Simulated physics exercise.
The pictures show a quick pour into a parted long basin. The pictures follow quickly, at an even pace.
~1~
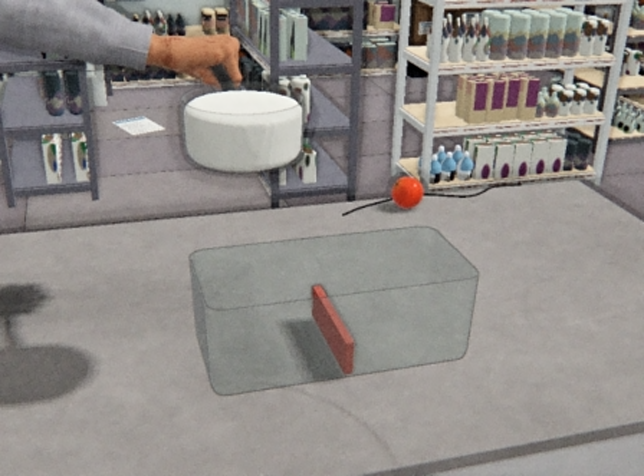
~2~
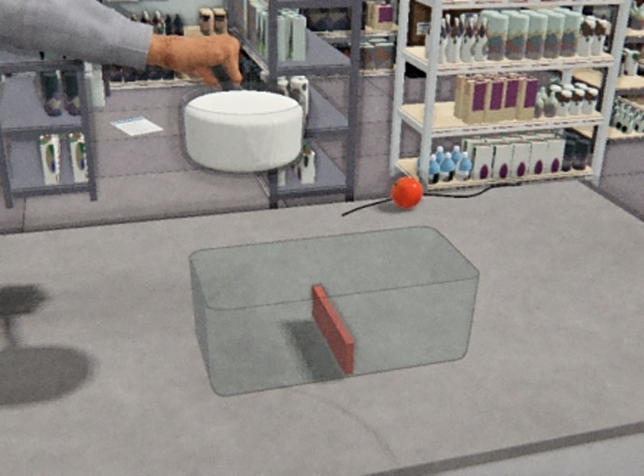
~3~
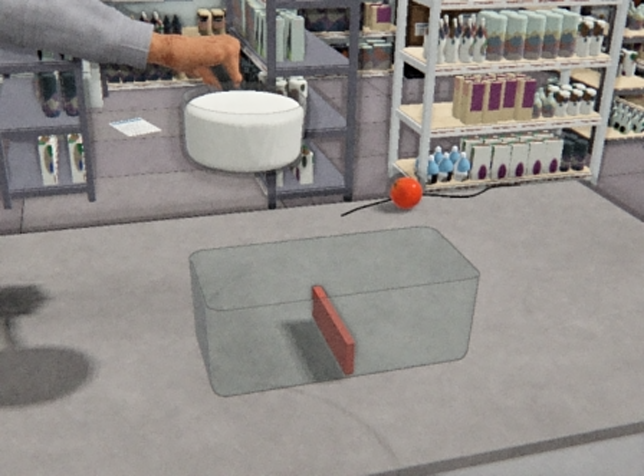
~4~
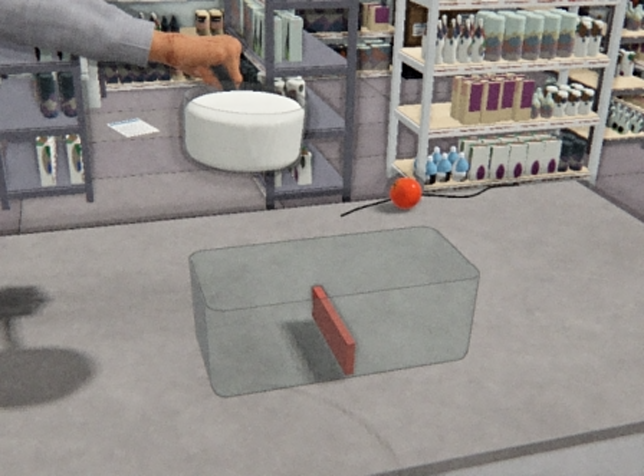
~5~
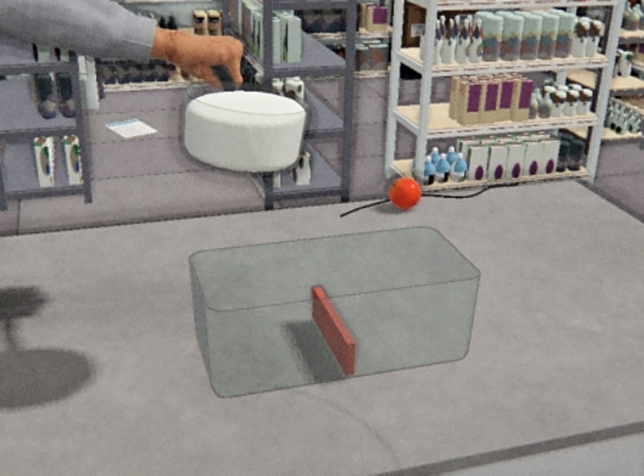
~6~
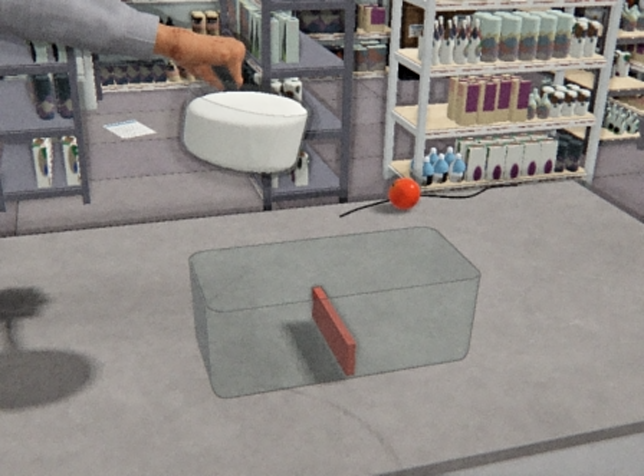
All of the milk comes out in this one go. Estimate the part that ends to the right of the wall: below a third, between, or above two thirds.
It comes to over two thirds.
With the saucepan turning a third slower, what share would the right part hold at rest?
About 80 per cent.
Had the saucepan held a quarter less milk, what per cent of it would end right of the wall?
Roughly 75 in a hundred.
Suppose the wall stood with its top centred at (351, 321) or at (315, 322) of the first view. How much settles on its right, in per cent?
First some 60, then 90 per cent.
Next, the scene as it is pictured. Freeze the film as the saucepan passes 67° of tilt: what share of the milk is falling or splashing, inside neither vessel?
Roughly 40 in a hundred.
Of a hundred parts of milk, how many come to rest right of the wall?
Close to 80 per cent.
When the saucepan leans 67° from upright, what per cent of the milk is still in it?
Close to 55 per cent.
A moment on, the saucepan is tipped part way and 56 per cent is still to pour, 1 is left of the wall and 5 right of it.
Next, the saucepan is tipped on its side and 12 per cent is still to pour, 3 is left of the wall and 66 right of it.
Then the saucepan is tipped on its side and 2 per cent is still to pour, 14 is left of the wall and 79 right of it.
Later the saucepan is tipped on its side and 0 per cent is still to pour, 18 is left of the wall and 80 right of it.
At rest 19 per cent lies left of the wall, 80 right of it and 1 outside.
